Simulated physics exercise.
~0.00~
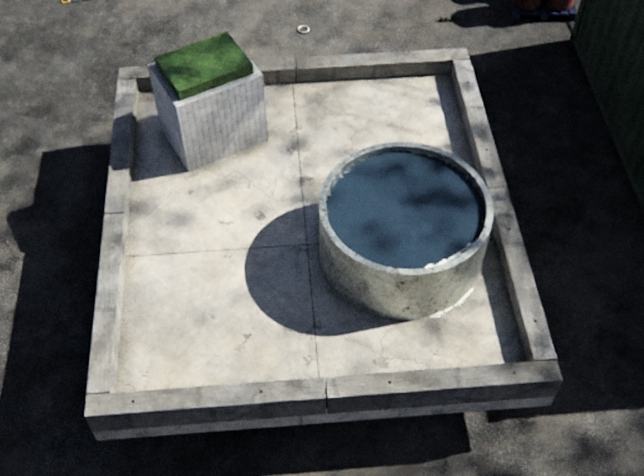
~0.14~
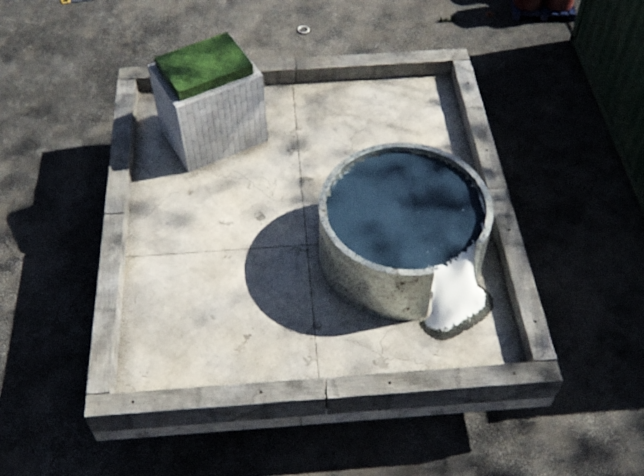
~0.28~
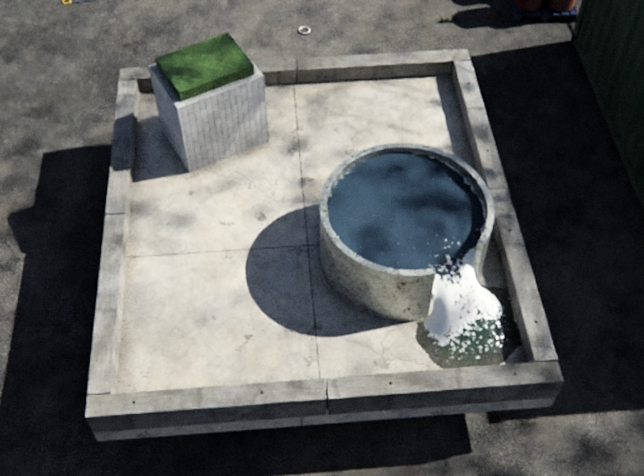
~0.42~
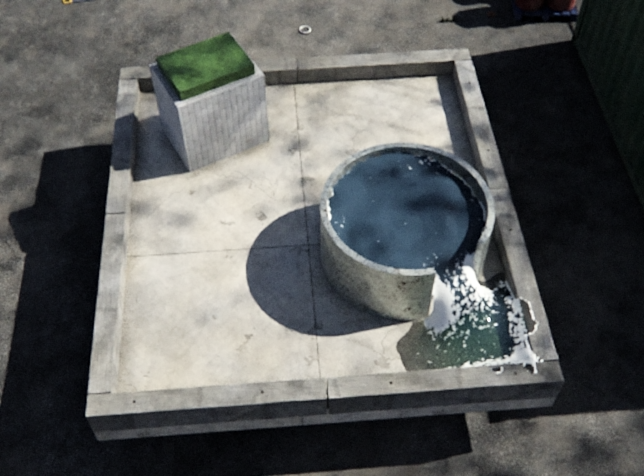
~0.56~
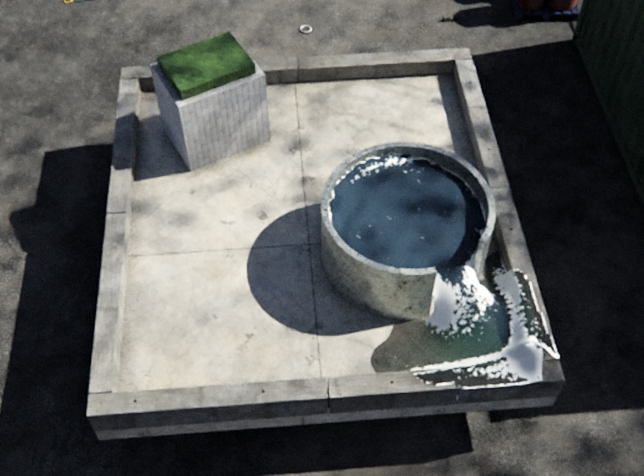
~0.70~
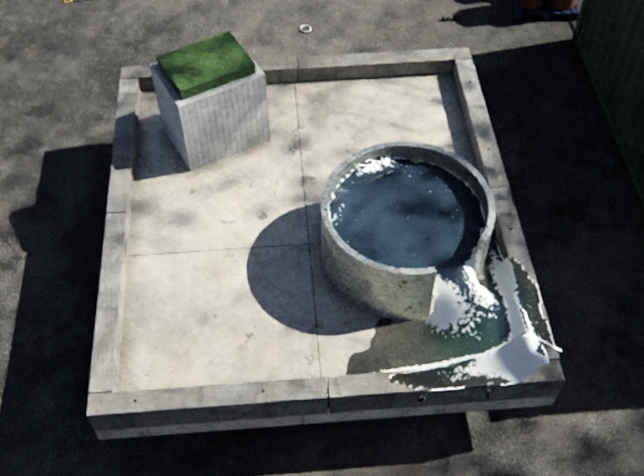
Walled concrete pad with a round pool losing part of its side, water pouring out and spreading along the near right corner.
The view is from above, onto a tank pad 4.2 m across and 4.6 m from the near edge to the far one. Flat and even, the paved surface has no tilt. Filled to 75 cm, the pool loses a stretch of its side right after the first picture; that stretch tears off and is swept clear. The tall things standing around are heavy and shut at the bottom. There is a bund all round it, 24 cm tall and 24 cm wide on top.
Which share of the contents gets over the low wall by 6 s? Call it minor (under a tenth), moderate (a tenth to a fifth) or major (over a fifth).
Major.
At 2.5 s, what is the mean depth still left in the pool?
36 cm.
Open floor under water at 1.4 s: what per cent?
Roughly 20 % of the floor.
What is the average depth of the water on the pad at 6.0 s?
The mean depth is around 6 cm.
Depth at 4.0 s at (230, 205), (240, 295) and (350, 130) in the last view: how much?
Depths in turn: Roughly 1, 3 and 1 centimetres.
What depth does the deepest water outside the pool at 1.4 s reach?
Depth max: Approx. 62 cm.
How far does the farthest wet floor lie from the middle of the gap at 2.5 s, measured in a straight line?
I'd put it close to 3.6 m.
After 1.1 s water covers 15 % of the floor and is deepest (75 cm) near (527, 371); 3 % is over the wall.
After 1.4 s water covers 20 % of the floor and is deepest (62 cm) near (527, 371); 8 % is over the wall.
After 2.5 s water covers 45 % of the floor and is deepest (36 cm) near (527, 371); 19 % is over the wall.
After 4.0 s water covers 55 % of the floor and is deepest (29 cm) near (527, 371); 23 % is over the wall.
After 6.0 s water covers 75 % of the floor and is deepest (19 cm) near (475, 375); 24 % is over the wall.
